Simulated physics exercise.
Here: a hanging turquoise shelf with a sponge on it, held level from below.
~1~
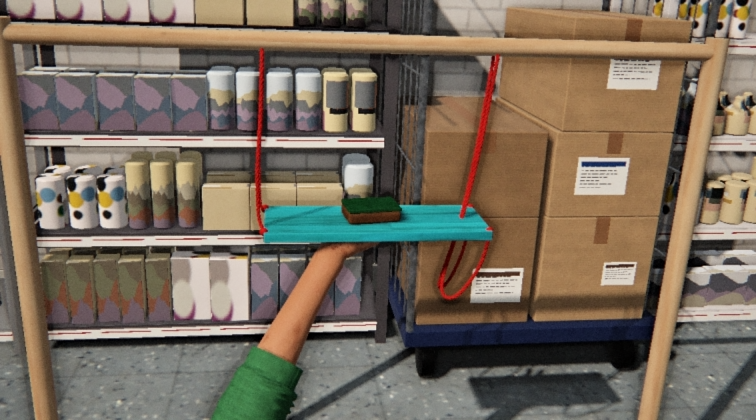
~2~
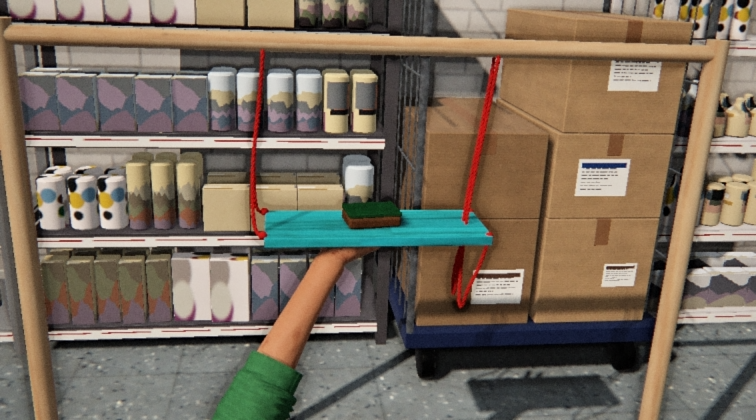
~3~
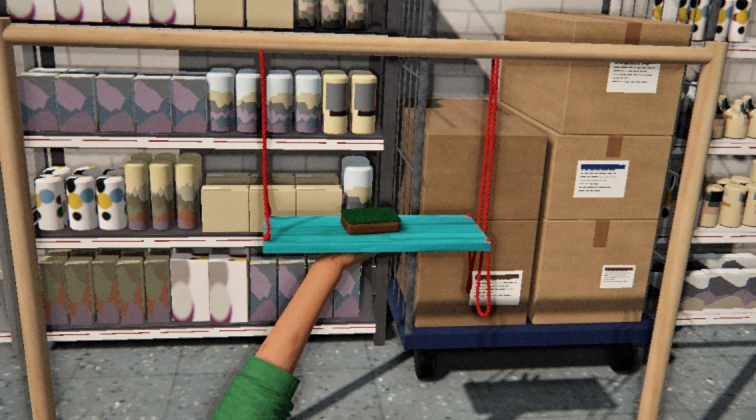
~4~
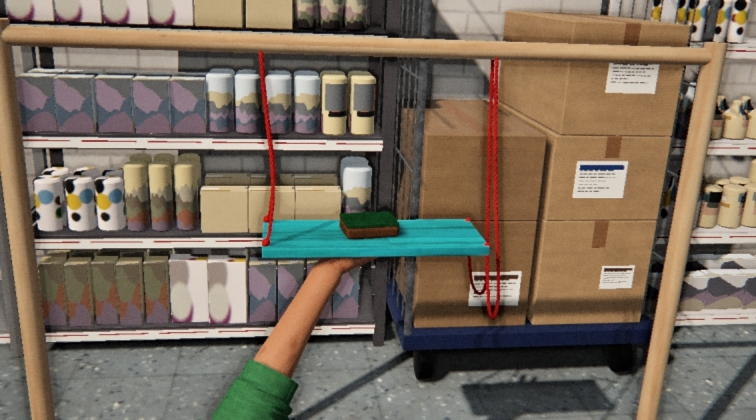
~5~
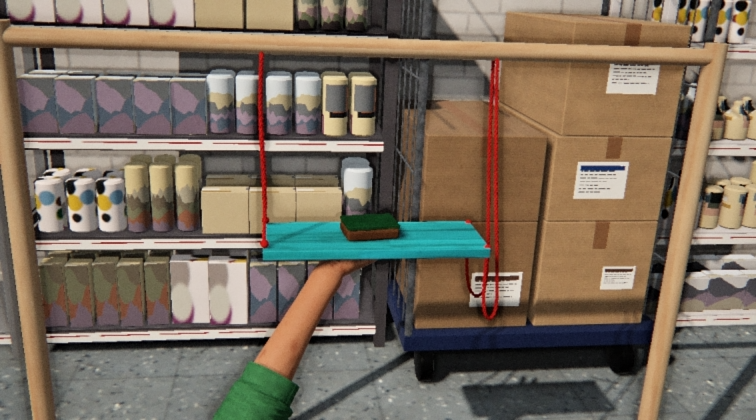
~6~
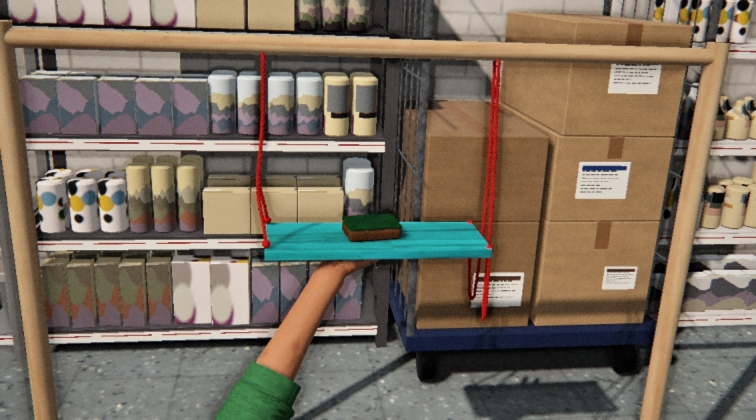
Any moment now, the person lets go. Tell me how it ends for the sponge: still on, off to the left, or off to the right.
It ends up off to the right.
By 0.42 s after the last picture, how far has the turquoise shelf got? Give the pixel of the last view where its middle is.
I'd put it at roughly (359, 277) in the last view.
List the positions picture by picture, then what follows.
In the first frame, sponge (371, 211); turquoise shelf (381, 237).
In the second frame, sponge (371, 215).
In the third frame, sponge (370, 221).
In the fourth frame, sponge (369, 225); turquoise shelf (379, 252).
In the fifth frame, sponge (369, 228).
In the sixth frame, sponge (371, 228); turquoise shelf (381, 255); left shoelaces almost straight; right shoelaces slack, hanging in a loop.
Then, 0.42 s later than the last view, board tipped 26° down to the right; sponge sliding near (489, 310).
Then, 0.98 s later than the last view, board tipped 42° down to the right; sponge on the floor.
Then, 1.50 s later than the last view, board tipped 51° down to the right; sponge on the floor.
Finally, board tipped 49° down to the right; sponge on the floor. The sponge tumbles from the right end.
